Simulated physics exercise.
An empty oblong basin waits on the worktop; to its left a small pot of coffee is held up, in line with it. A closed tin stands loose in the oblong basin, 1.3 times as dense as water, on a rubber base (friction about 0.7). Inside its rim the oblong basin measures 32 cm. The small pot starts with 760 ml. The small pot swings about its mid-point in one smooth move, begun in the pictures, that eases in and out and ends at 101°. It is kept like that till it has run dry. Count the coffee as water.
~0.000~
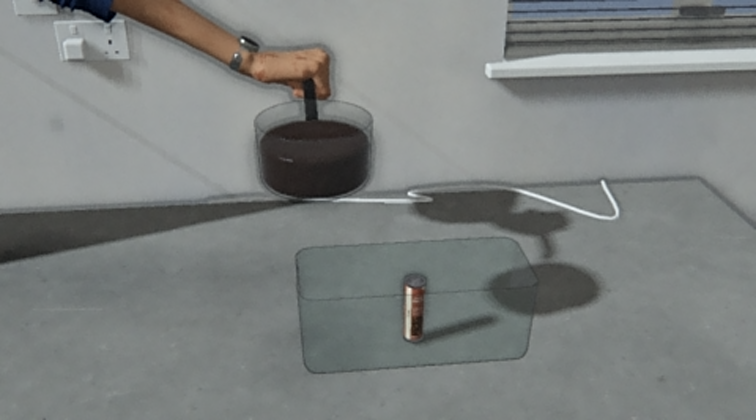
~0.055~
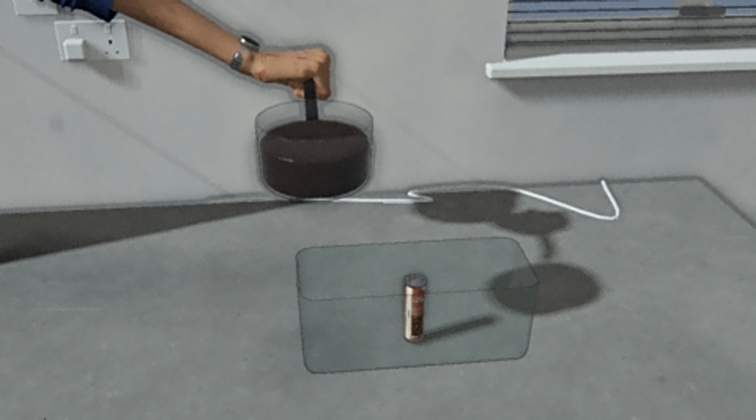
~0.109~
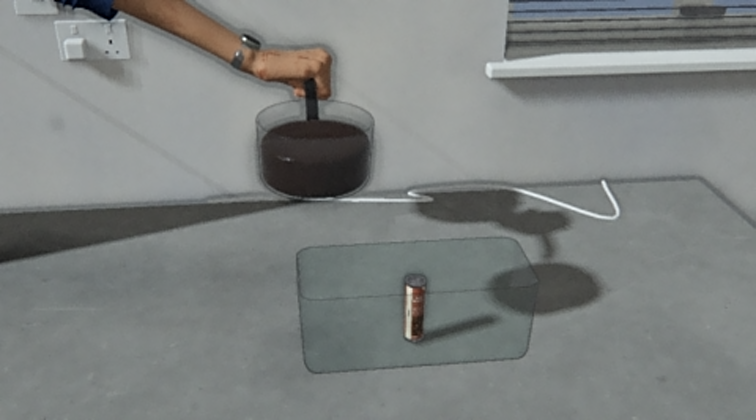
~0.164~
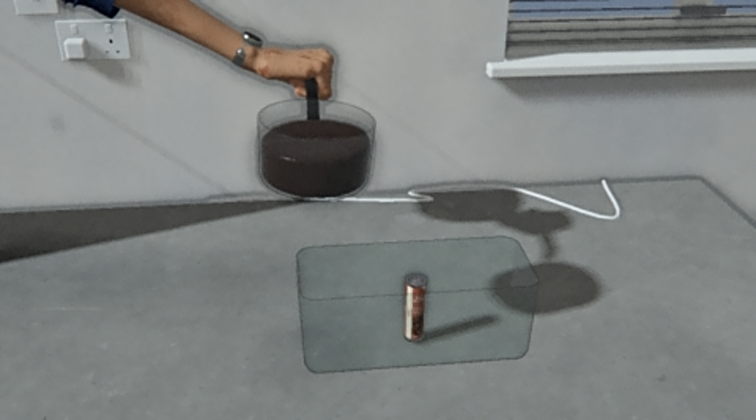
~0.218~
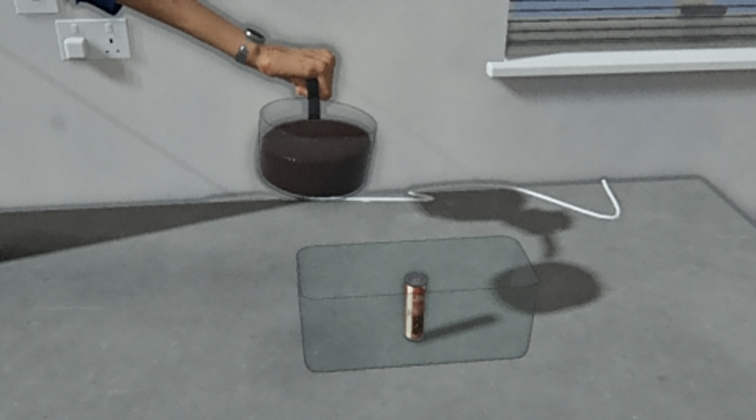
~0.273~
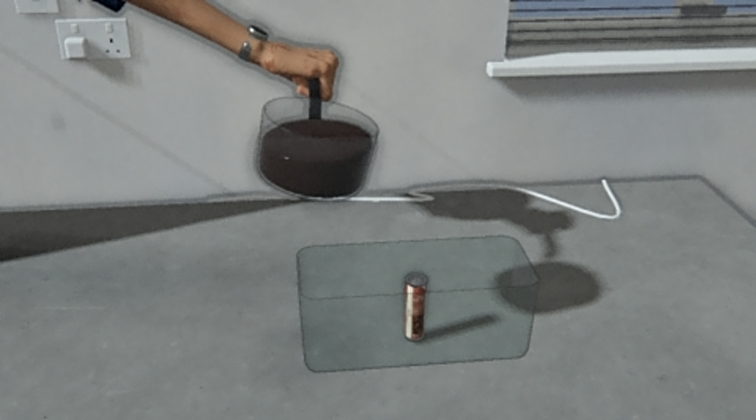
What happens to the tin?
It remains upright.
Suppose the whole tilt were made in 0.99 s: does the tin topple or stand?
Then it keeps standing.
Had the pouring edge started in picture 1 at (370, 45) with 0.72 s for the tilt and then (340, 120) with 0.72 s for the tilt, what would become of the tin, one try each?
First it topples; then it topples.
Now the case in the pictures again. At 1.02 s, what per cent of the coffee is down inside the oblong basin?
About 66 per cent.
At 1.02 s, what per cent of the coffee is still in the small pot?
Some 18 per cent.
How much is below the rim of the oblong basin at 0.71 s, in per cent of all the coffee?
About 3 per cent.
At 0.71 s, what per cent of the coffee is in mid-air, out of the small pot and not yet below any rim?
About 26 per cent.
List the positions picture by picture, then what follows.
In the first frame, tilt 0°; pouring edge (371, 119); surface from (260, 140) to (369, 136); the oblong basin's rim runs from (298, 275) to (527, 261); the tin's top is at (415, 284).
In the second frame, tilt 1°; pouring edge (372, 119); surface from (260, 140) to (369, 136).
In the third frame, tilt 2°; pouring edge (373, 120); surface from (260, 140) to (369, 136).
In the fourth frame, tilt 4°; pouring edge (374, 122); surface from (260, 139) to (370, 136).
In the fifth frame, tilt 8°; pouring edge (376, 125); surface from (261, 139) to (370, 136).
In the sixth frame, tilt 12°; pouring edge (377, 129); surface from (261, 139) to (372, 136).
By 0.71 s the tilt is 63° and 71 per cent is still to pour; the tin stands where it began.
By 1.02 s the tilt is 95° and 17 per cent is still to pour; the tin stands where it began.
By 1.36 s the tilt is 101° and 2 per cent is still to pour; the tin stands where it began.
By 1.72 s the tilt is 101° and 0 per cent is still to pour; the tin stands where it began.
At rest the tin stands where it began.
